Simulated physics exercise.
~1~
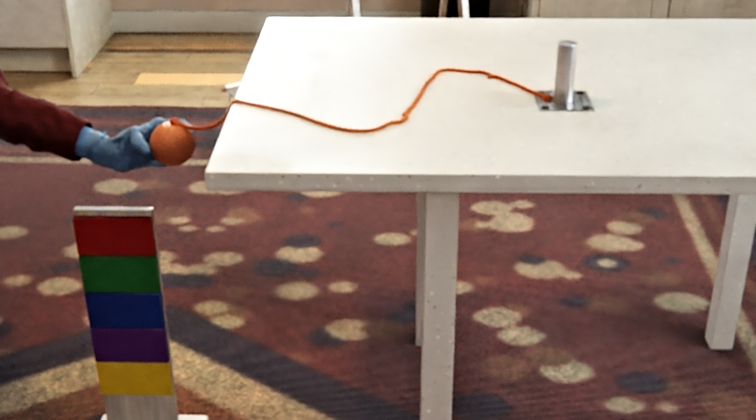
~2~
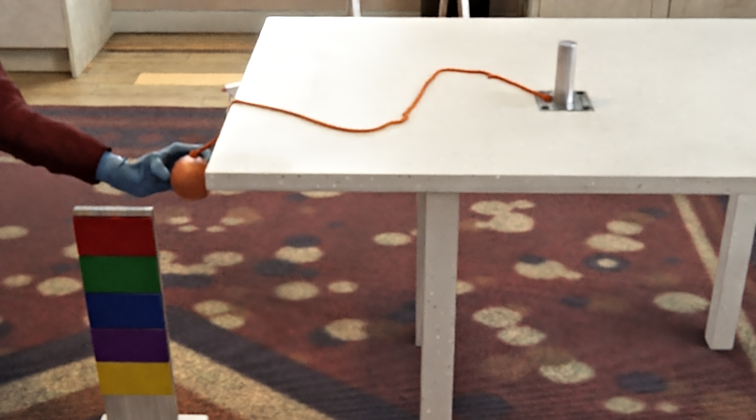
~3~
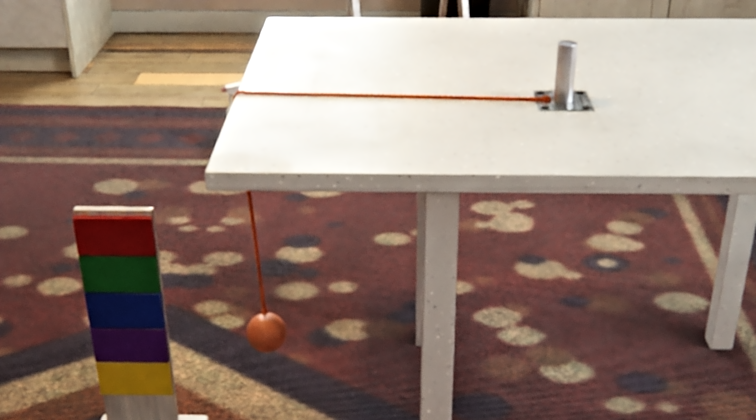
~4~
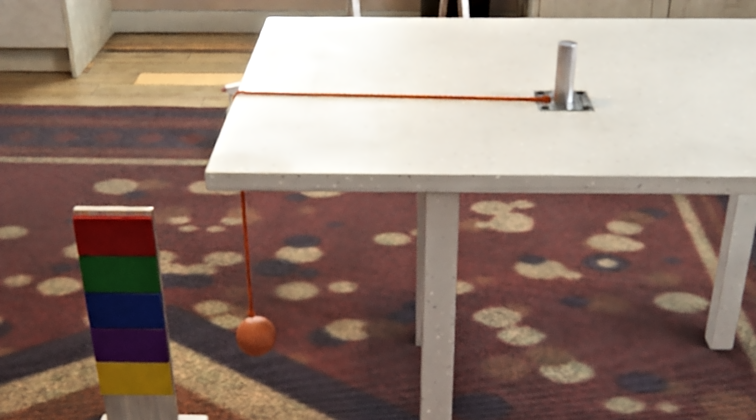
A blue-gloved hand in a dark red sleeve holds an orange at the left end of a white table, seen from the front and slightly above in a carpeted room. A slack orange-red shoelace winds across the tabletop to a metal post, and on the left stands a board striped red, green, blue, purple and yellow from top to bottom. The hand brings the orange right and slightly down to the table's edge. Then the hand is gone, and the orange hangs below the edge with the lace pulled straight. It shifts slightly left and ends hanging level with the purple band.
